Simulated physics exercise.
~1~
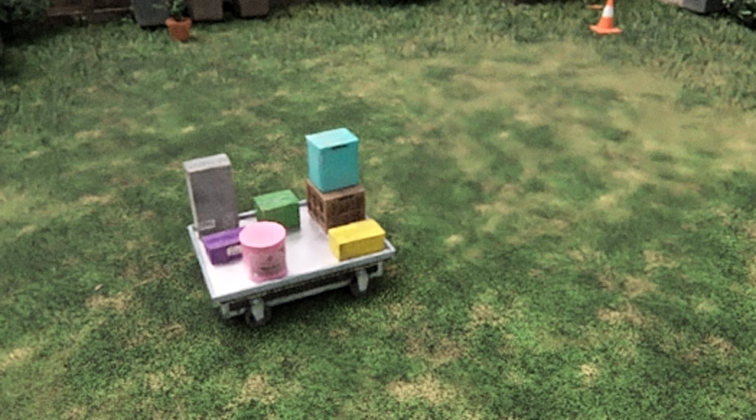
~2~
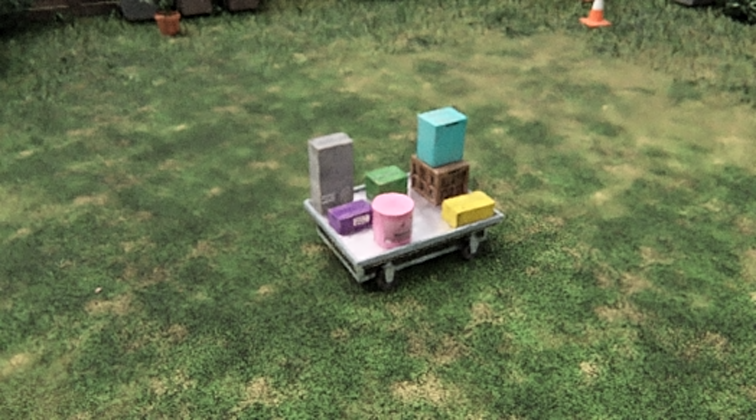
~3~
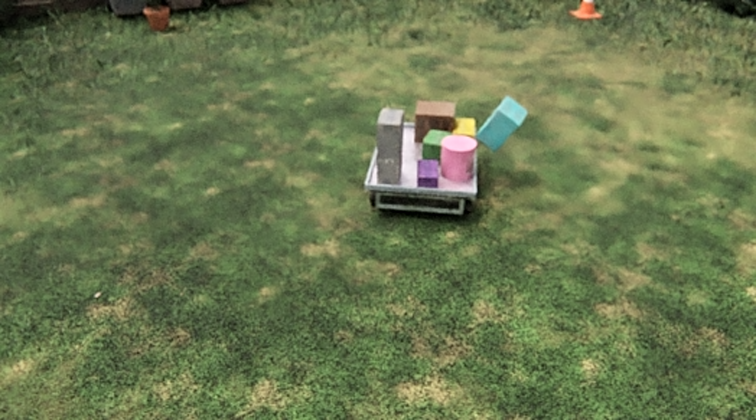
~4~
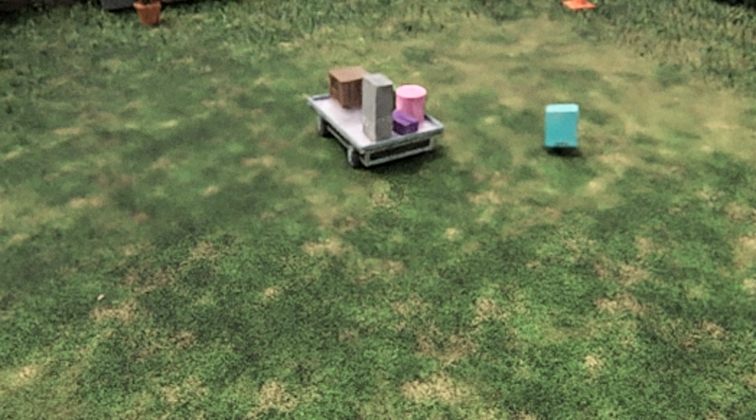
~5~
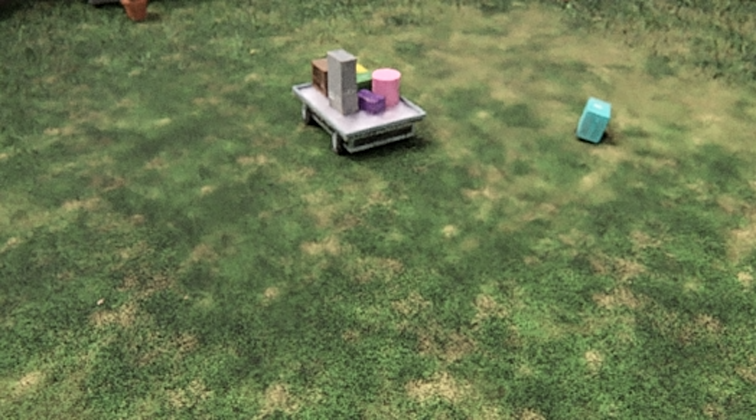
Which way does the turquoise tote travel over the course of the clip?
It moves to the right, first riding on the cart and then coming off and ending up on the grass to the right of it.
Flat cart carrying colourful boxes and a pink pail across grass, turning and stopping after its turquoise tote tumbles off.
